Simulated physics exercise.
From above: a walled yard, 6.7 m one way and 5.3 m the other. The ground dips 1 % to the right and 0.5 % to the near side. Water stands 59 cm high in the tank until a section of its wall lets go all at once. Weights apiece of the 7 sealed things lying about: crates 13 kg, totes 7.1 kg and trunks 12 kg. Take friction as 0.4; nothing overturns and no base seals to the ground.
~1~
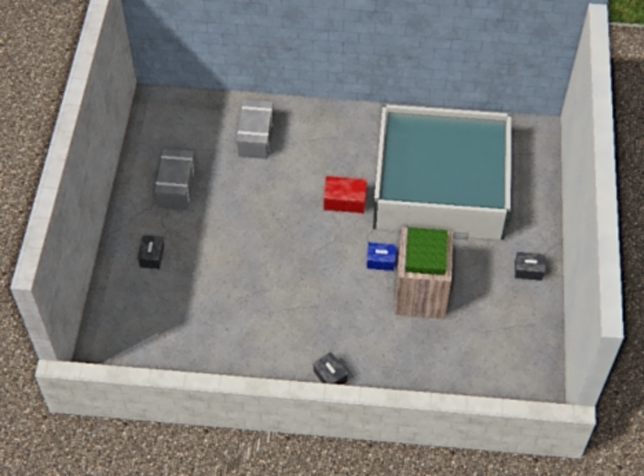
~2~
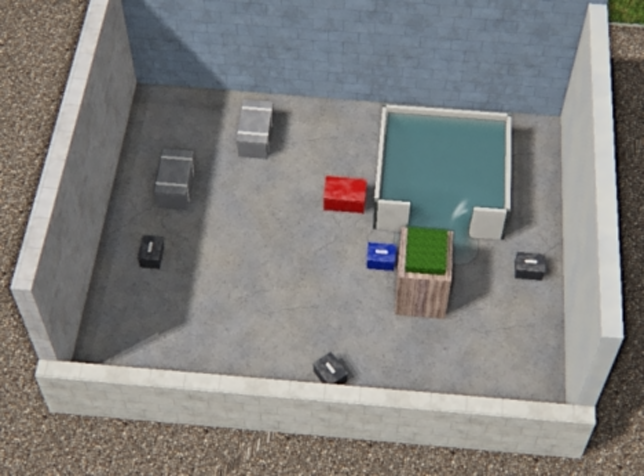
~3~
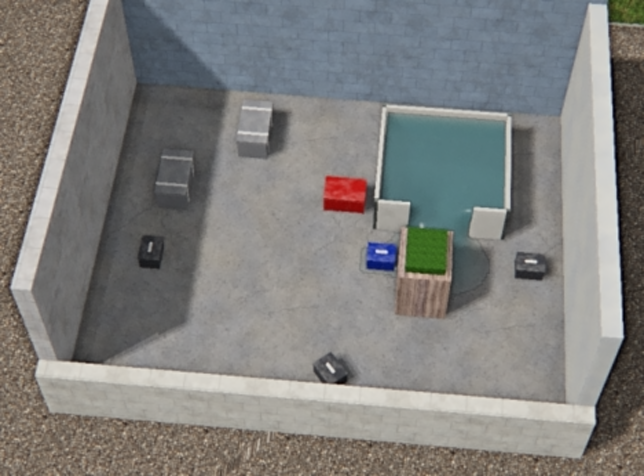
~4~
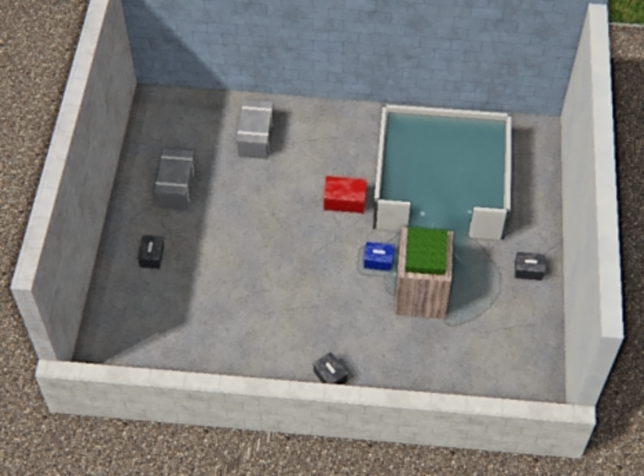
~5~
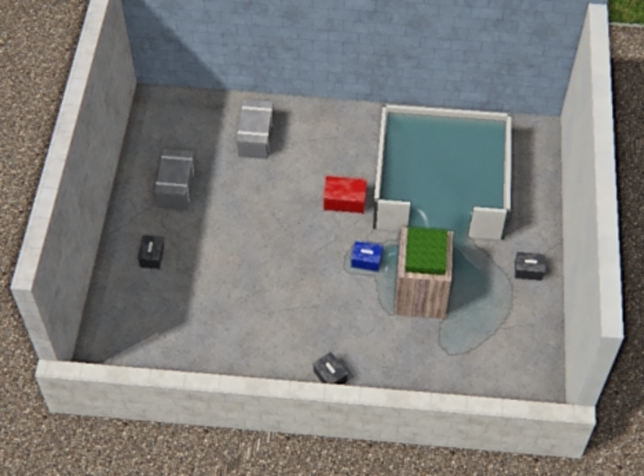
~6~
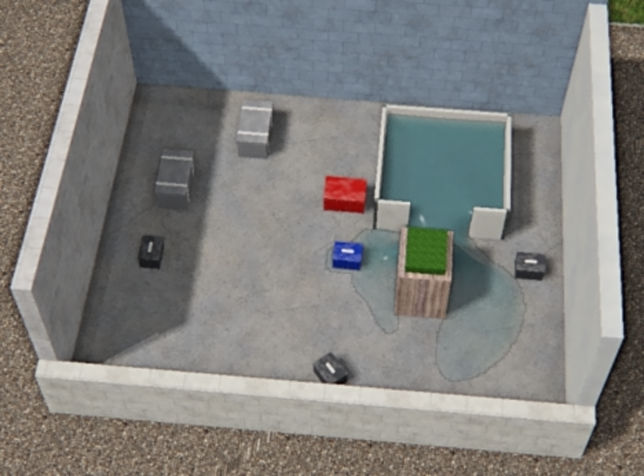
In a walled yard, the near side of a water-filled tank opened and water spread across the floor around a grass-topped wooden planter, pushing a small blue box left while the other boxes stayed put.
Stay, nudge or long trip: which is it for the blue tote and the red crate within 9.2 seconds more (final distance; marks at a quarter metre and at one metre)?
The blue tote ends far away; the red crate stays put.
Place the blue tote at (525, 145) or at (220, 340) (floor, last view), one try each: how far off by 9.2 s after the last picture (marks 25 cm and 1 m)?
In that order: It holds its place; it travels far.
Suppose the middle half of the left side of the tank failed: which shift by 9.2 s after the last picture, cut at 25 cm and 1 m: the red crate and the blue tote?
Then the red crate travels far, the blue tote holds its place.
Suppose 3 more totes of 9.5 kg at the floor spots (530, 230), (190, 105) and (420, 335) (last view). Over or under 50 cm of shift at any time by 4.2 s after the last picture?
In that order: Less, under, short of it.
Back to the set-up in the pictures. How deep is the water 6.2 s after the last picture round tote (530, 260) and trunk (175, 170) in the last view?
About 3 and 3 cm.
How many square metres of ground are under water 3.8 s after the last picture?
Roughly 29 m2.
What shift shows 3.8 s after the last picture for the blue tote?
Roughly 300 cm by then.
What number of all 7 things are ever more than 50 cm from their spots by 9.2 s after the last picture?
6 of them.
Then, 1.2 s after the last picture the blue tote is near (199, 249), 2.6 m from its start, aground; the red crate is near (345, 188), 0.0 m from its start, aground; 0 afloat.
Then, 3.8 s after the last picture the blue tote is near (169, 248), 3.0 m from its start, aground; the red crate is near (345, 188), 0.0 m from its start, aground; 2 afloat.
Then, 6.2 s after the last picture the blue tote is near (160, 230), 3.2 m from its start, afloat; the red crate is near (345, 188), 0.0 m from its start, aground; 3 afloat.
Then, 9.2 s after the last picture the blue tote is near (195, 146), 3.3 m from its start, aground; the red crate is near (345, 189), 0.0 m from its start, aground; 2 afloat.
